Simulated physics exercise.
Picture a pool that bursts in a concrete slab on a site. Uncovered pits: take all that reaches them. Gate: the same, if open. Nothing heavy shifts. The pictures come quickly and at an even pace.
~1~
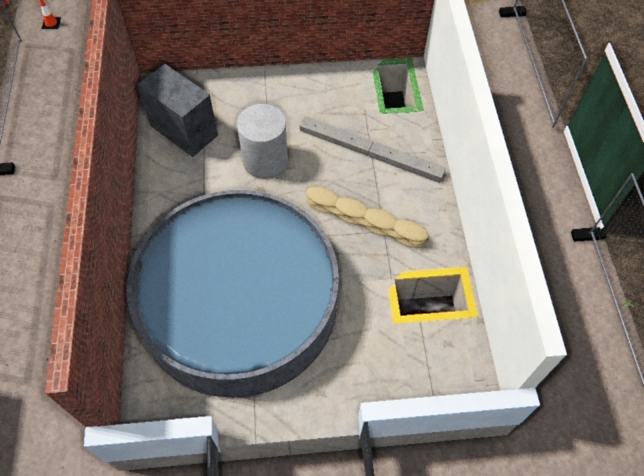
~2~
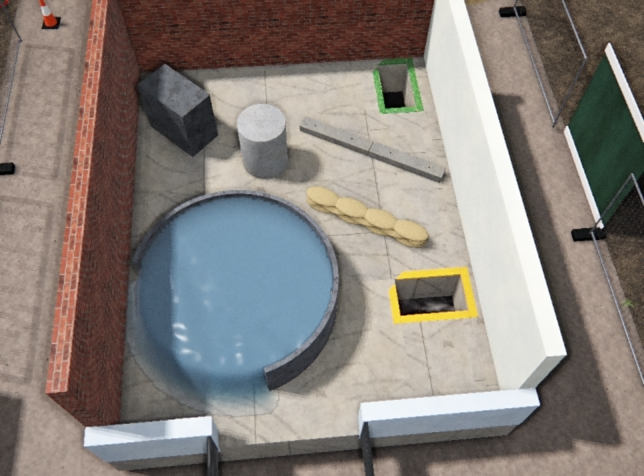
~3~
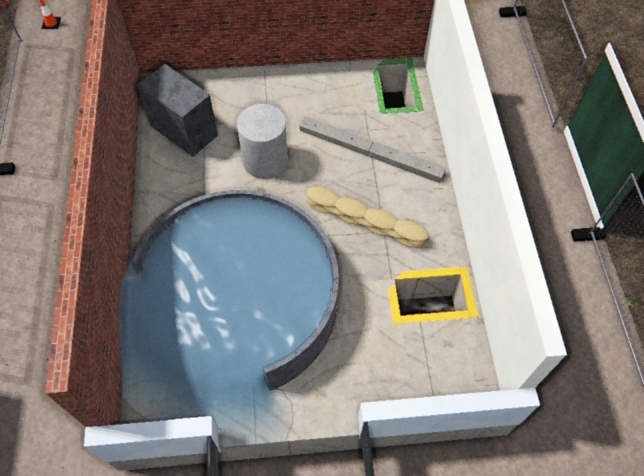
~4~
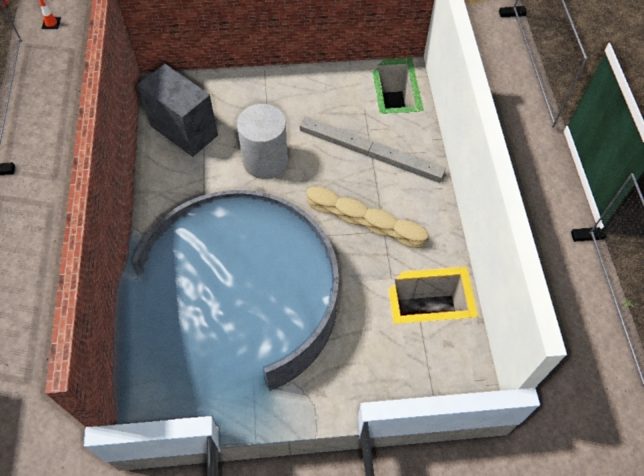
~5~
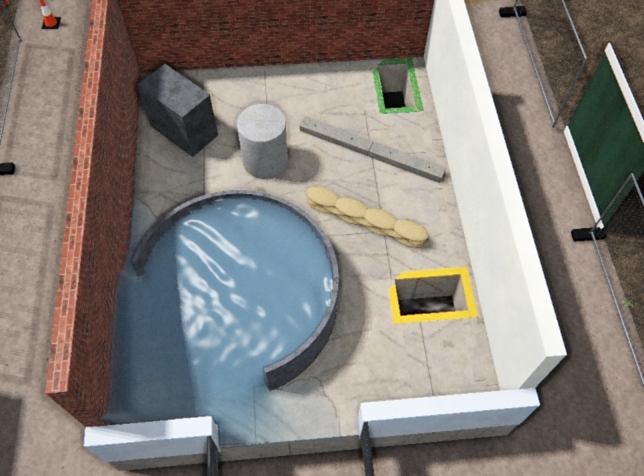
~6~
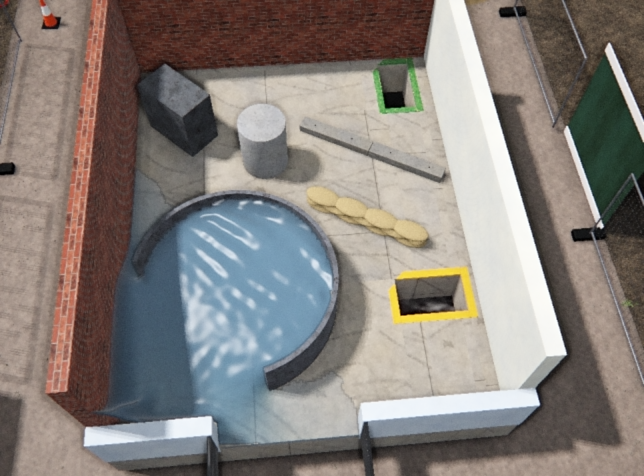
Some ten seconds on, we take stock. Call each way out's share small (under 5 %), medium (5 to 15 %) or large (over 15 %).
Small, medium or large: The gate gets a large share; the green pit gets a small share; the yellow pit gets a small share.
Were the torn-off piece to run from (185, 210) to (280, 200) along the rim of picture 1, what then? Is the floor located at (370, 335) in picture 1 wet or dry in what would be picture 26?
It would be unsoaked.
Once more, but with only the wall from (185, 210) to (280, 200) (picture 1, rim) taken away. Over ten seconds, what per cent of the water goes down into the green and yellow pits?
Green 25 %, yellow 14 %.
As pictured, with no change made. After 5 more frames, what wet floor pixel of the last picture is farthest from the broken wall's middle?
About (148, 129).
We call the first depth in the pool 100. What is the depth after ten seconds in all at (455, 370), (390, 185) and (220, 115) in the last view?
First spot 4 %, second 2 %, third 4 %.
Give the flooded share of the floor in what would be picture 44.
About 60 %.
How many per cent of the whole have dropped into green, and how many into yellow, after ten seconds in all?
About 2 percent for the first and about 2 percent for the second.
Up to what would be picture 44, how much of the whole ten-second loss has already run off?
Roughly 70 %.
A moment on, water covers 20 % of the floor; the gate 7 %, the green pit 0 %, the yellow pit 0 %.
Next, water covers 30 % of the floor; the gate 15 %, the green pit 0 %, the yellow pit 0 %.
Then, water covers 40 % of the floor; the gate 25 %, the green pit 0 %, the yellow pit 0 %.
Later, water covers 60 % of the floor; the gate 37 %, the green pit 1 %, the yellow pit 1 %.
In the end, water covers 75 % of the floor; the gate 49 %, the green pit 3 %, the yellow pit 2 %.
